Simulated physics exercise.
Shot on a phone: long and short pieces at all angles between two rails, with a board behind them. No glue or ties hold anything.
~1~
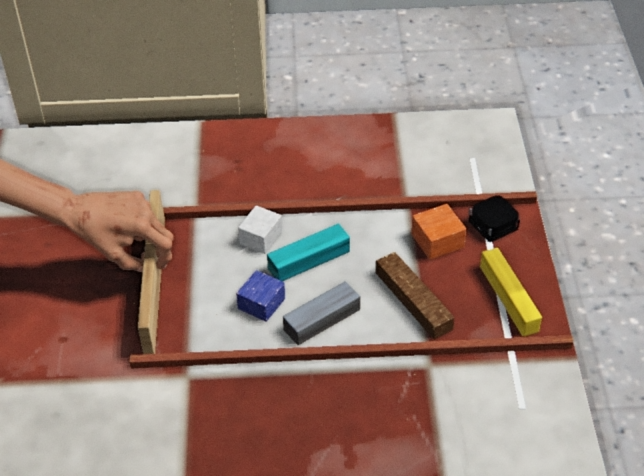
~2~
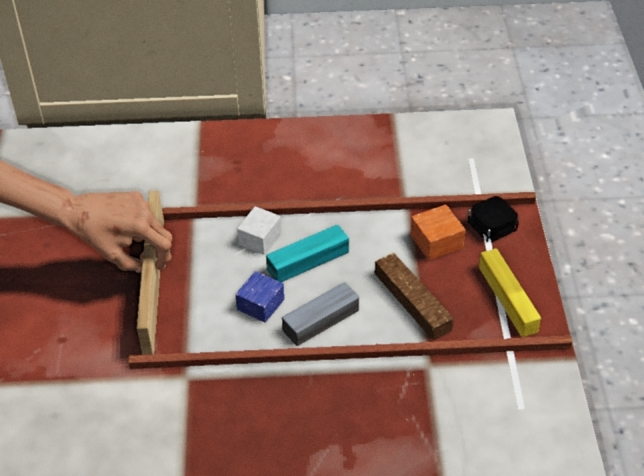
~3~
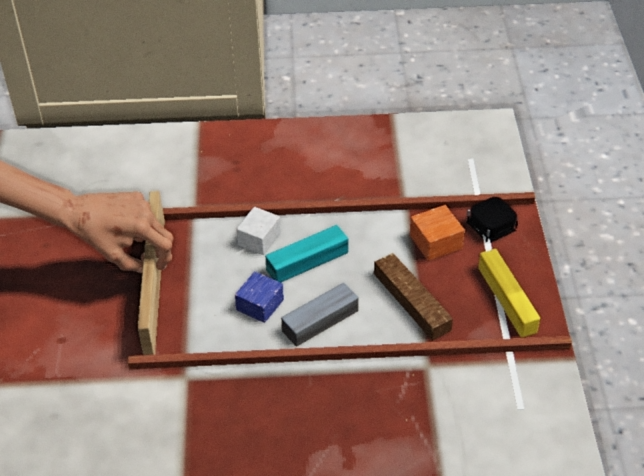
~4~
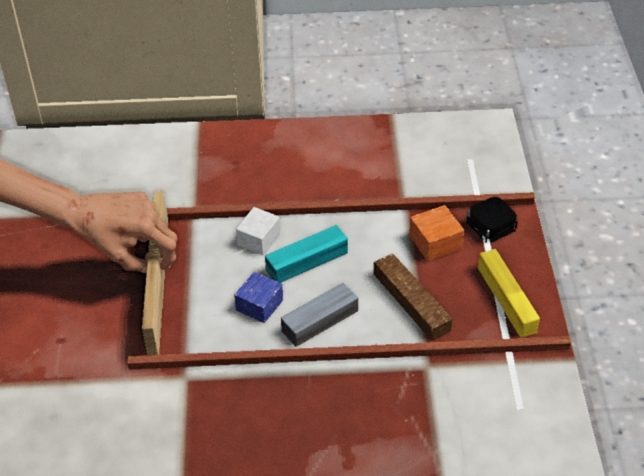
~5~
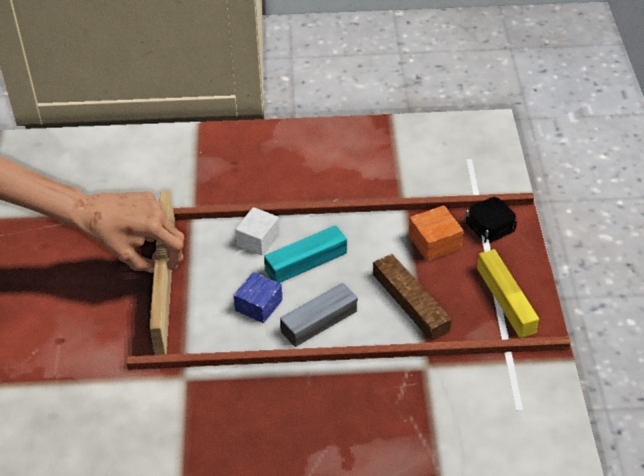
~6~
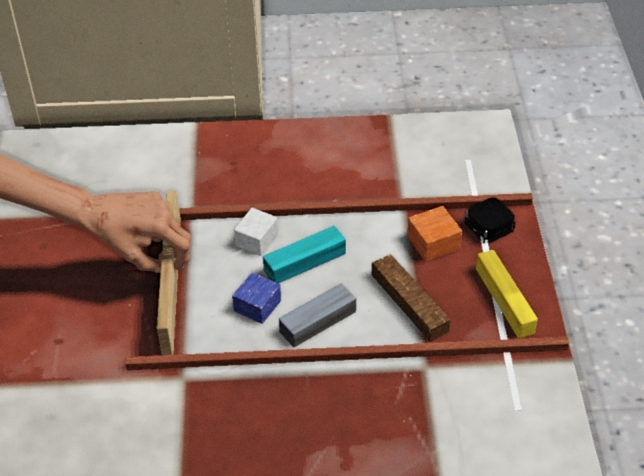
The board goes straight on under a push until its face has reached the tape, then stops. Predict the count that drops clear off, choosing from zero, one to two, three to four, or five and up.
Expect a modest handful, three or four, to go down.
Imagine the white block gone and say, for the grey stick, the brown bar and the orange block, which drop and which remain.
Well, the grey stick is left in place, the brown bar topples off and the orange block is left in place.
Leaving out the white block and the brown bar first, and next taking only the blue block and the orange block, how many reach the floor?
Well, the first time you'd get 2, and the next time 1.
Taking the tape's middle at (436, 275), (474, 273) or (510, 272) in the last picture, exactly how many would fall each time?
Result per try: 0; 2; 4.
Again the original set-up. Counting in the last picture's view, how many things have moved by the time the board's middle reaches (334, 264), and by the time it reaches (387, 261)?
Tally at point one: 5; at point two: 8.
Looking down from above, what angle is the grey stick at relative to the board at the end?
Roughly 45 degrees.
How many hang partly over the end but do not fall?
That'd be 2.
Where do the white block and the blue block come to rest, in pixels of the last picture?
You'll find the white block at roughly (496, 213) and the blue block at roughly (511, 280).
Soon after, none off yet; black case at rest near (490, 221); yellow stick at rest near (506, 293); orange block at rest near (434, 233).
Then, none off yet; black case at rest near (490, 221); yellow stick at rest near (506, 293); orange block moving near (446, 235).
Further on, none off yet; black case moved about its own width near (524, 216); yellow stick moved a little near (563, 289); orange block moved well along near (512, 241).
At rest, the number that fall off is three or four; fallen, brown bar, orange block, yellow stick and black case.
